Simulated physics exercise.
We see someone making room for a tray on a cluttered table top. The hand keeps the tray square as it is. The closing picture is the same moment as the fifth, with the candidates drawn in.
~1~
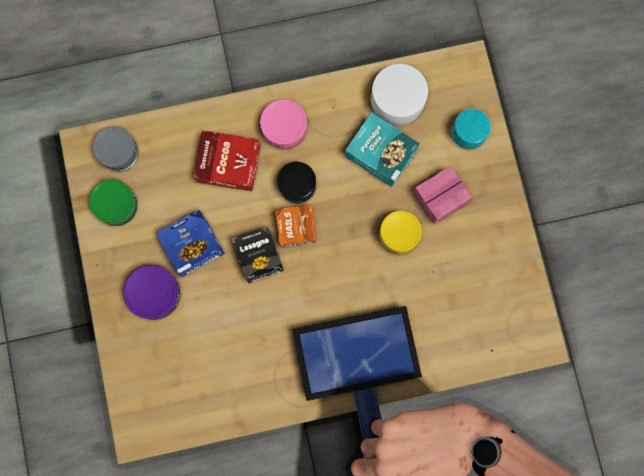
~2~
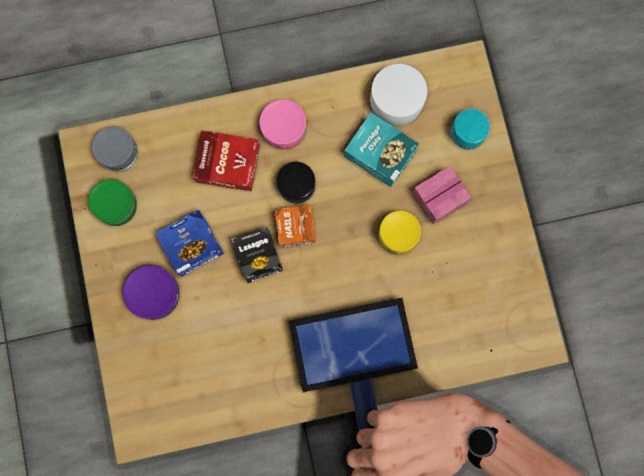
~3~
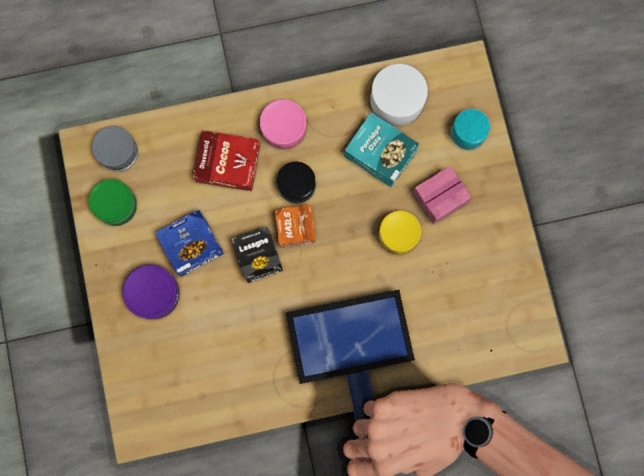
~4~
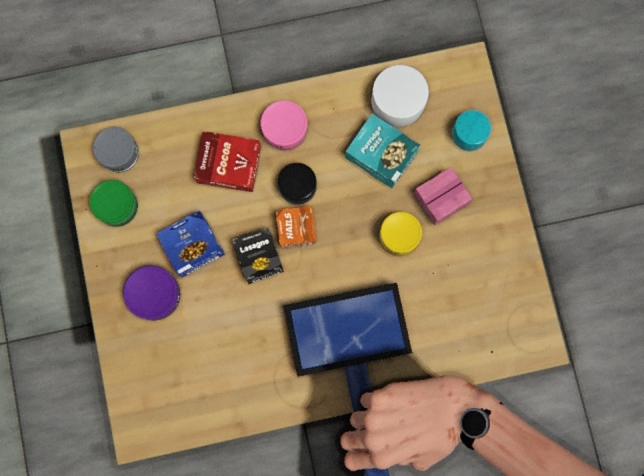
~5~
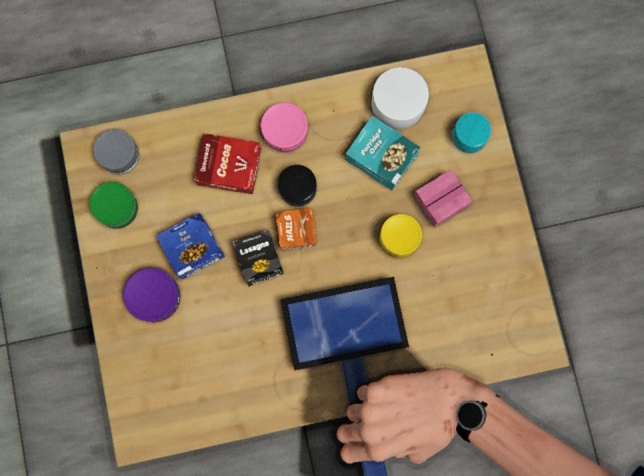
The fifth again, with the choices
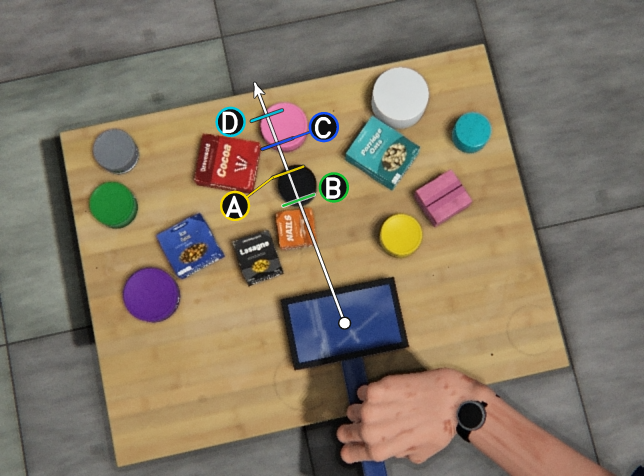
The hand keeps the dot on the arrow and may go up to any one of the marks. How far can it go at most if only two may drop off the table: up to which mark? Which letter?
C.
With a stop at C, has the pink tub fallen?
Yes.
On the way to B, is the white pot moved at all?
No.
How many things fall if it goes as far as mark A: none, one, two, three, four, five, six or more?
In all, one.
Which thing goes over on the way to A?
The pink tub goes over.
On the marked copy, A at (288, 172); B at (299, 200); C at (277, 143); D at (267, 116); the arrow from (345, 323) to (255, 84); the white dot at (345, 323).
Taking C. A third of the way, tray (320, 258); black pot (294, 173); orange box (289, 211).
Two thirds of the way, tray (296, 195); pink tub over the edge; black pot (274, 110).
When it is over, tray (278, 146); black pot over the edge; pink tub over the edge; two fallen.
As for the rest, A is within the limit but short; B is within the limit but short; D drops four.
